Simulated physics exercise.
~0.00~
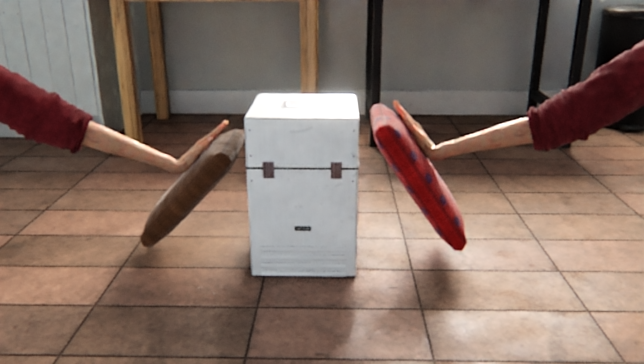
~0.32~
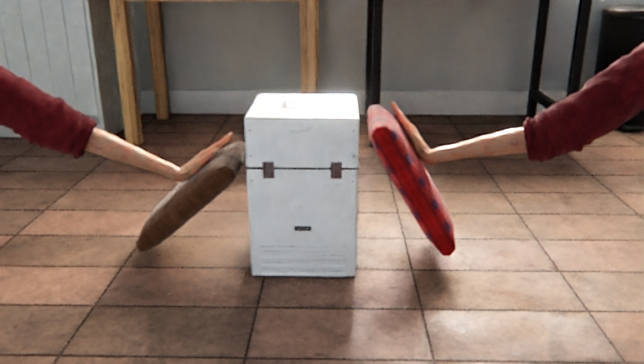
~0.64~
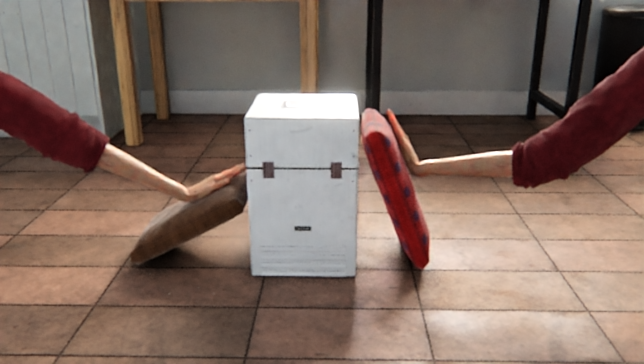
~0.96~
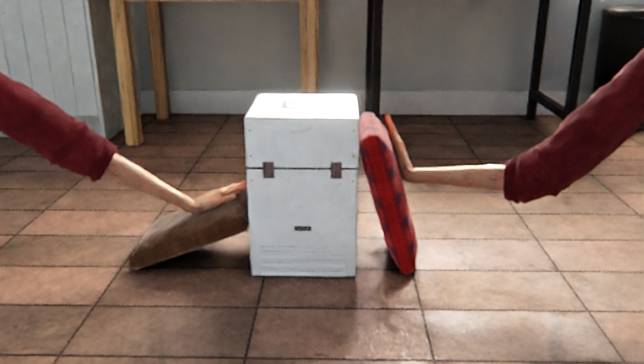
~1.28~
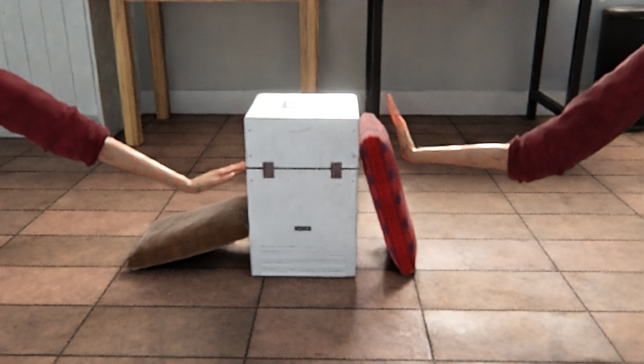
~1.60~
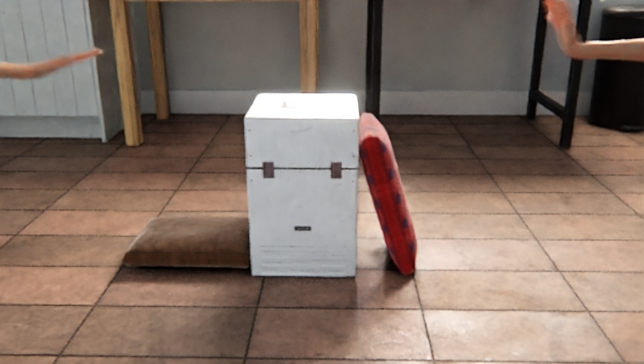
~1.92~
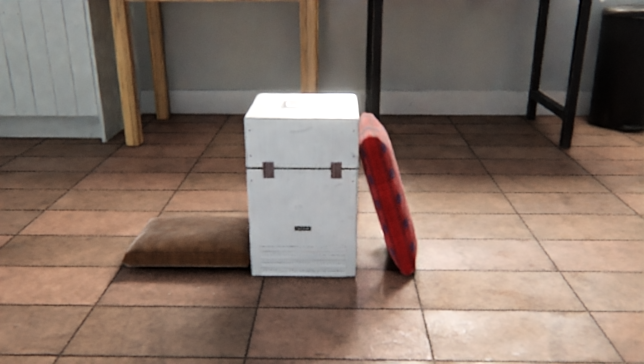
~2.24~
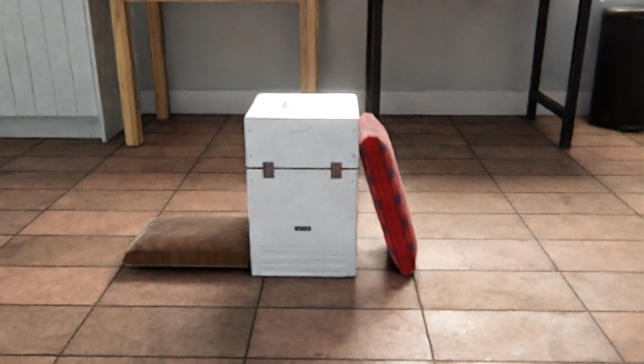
Two hands easing brown and red pillows against a white chest, then withdrawing, the brown lying flat and the red staying propped.
